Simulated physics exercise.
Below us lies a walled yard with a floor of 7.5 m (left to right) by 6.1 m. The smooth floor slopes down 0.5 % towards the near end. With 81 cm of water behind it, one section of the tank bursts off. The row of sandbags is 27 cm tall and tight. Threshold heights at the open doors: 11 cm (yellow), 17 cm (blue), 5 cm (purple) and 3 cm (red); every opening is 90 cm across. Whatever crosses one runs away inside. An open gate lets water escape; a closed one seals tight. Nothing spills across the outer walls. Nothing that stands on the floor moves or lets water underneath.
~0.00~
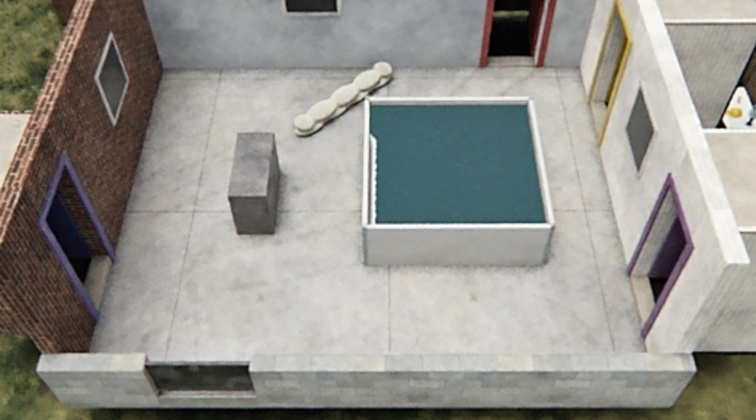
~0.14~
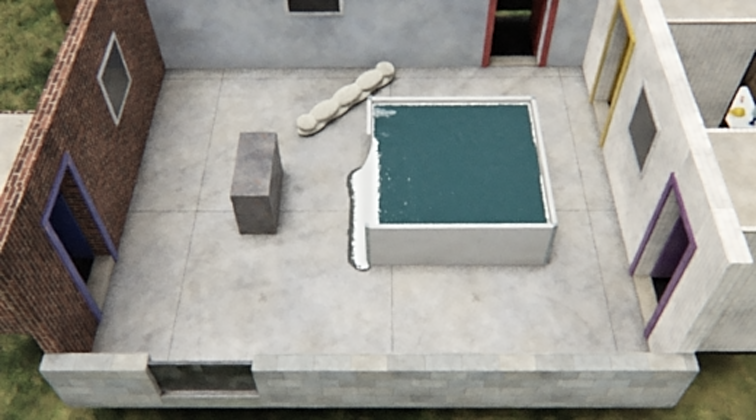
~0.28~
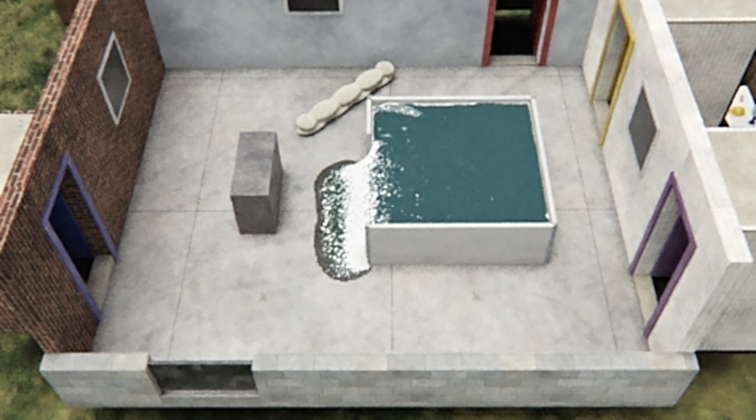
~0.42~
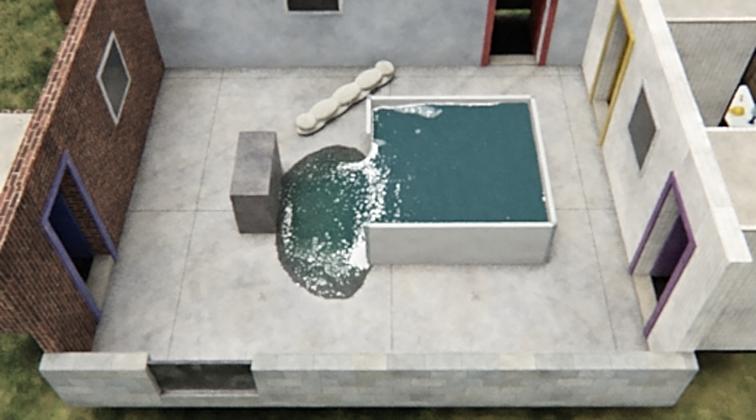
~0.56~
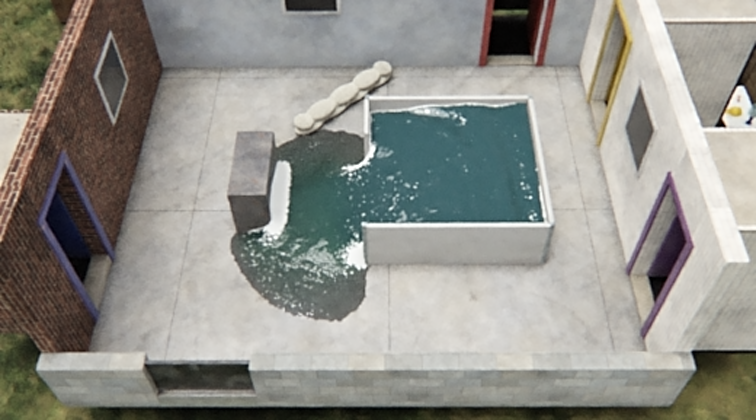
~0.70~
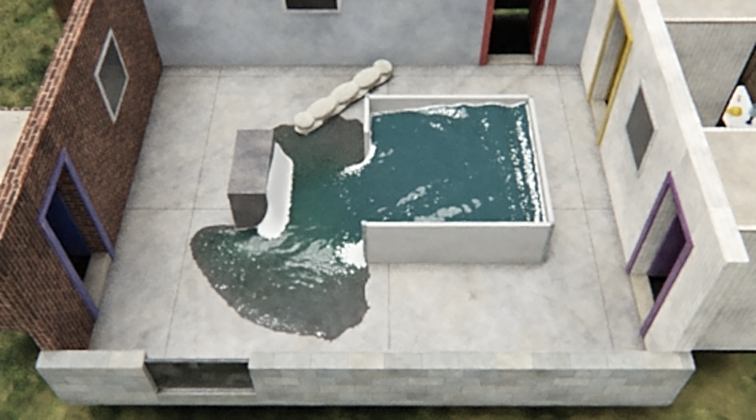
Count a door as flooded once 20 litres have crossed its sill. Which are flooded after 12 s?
Within that time: At the yellow door it keeps below the limit; at the blue door it passes the limit; at the purple door it goes over the limit; at the red door it exceeds the limit.
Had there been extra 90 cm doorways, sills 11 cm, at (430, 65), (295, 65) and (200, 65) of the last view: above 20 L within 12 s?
In that order: Not over, over, over.
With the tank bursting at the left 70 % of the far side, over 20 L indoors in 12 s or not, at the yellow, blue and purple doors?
Against that limit: Yellow over, blue under, purple over.
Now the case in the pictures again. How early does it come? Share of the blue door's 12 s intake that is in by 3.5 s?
Some 75 per cent by then.
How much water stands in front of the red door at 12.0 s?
Some 7.0 cm.
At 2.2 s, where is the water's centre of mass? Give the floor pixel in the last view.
Around (345, 217).
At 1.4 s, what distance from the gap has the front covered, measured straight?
Some 4.4 m out.
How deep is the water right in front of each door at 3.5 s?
In cm: Yellow 0, blue 26, purple 0, red 7.
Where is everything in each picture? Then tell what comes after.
Still water, 81 cm deep, in the tank at (453, 162), in the first frame.
The front is at (357, 265), 0.9 m from the gap at (371, 204); 0.3 m2 of floor is under water; 81 cm left at the back of the tank, in the second frame.
The front is at (344, 275), 1.2 m from the gap at (371, 205); 1.3 m2 of floor is under water; 81 cm left at the back of the tank, in the third frame.
Water pours out at (371, 206) and has run 1.5 m, to (318, 289); typically 12 cm deep outside, 81 cm at the tank's back, in the fourth frame.
Water pours out at (368, 206) and has run 2.0 m, to (240, 258); typically 9 cm deep outside, 78 cm at the tank's back, in the fifth frame.
Water pours out at (368, 204) and has run 2.6 m, to (197, 246); typically 6 cm deep outside, 71 cm at the tank's back, in the sixth frame.
After 1.4 s water covers 35 % of the floor and is deepest (59 cm) near (277, 214); yellow door not reached, blue door 22 cm at the sill, 4 L in, purple door not reached, red door not reached.
After 2.2 s water covers 45 % of the floor and is deepest (58 cm) near (82, 377); yellow door not reached, blue door 27 cm at the sill, 29 L in, purple door not reached, red door not reached.
After 3.5 s water covers 70 % of the floor and is deepest (36 cm) near (82, 377); yellow door not reached, blue door 26 cm at the sill, 103 L in, purple door not reached, red door 7 cm at the sill, 1 L in.
After 7.0 s water covers 100 % of the floor and is deepest (32 cm) near (363, 77); yellow door 10 cm at the sill, 0 L in, blue door 16 cm at the sill, 135 L in, purple door 11 cm at the sill, 9 L in, red door 8 cm at the sill, 23 L in.
After 12.0 s water covers 95 % of the floor and is deepest (20 cm) near (128, 352); yellow door 8 cm at the sill, 4 L in, blue door 13 cm at the sill, 136 L in, purple door 11 cm at the sill, 120 L in, red door 7 cm at the sill, 71 L in.
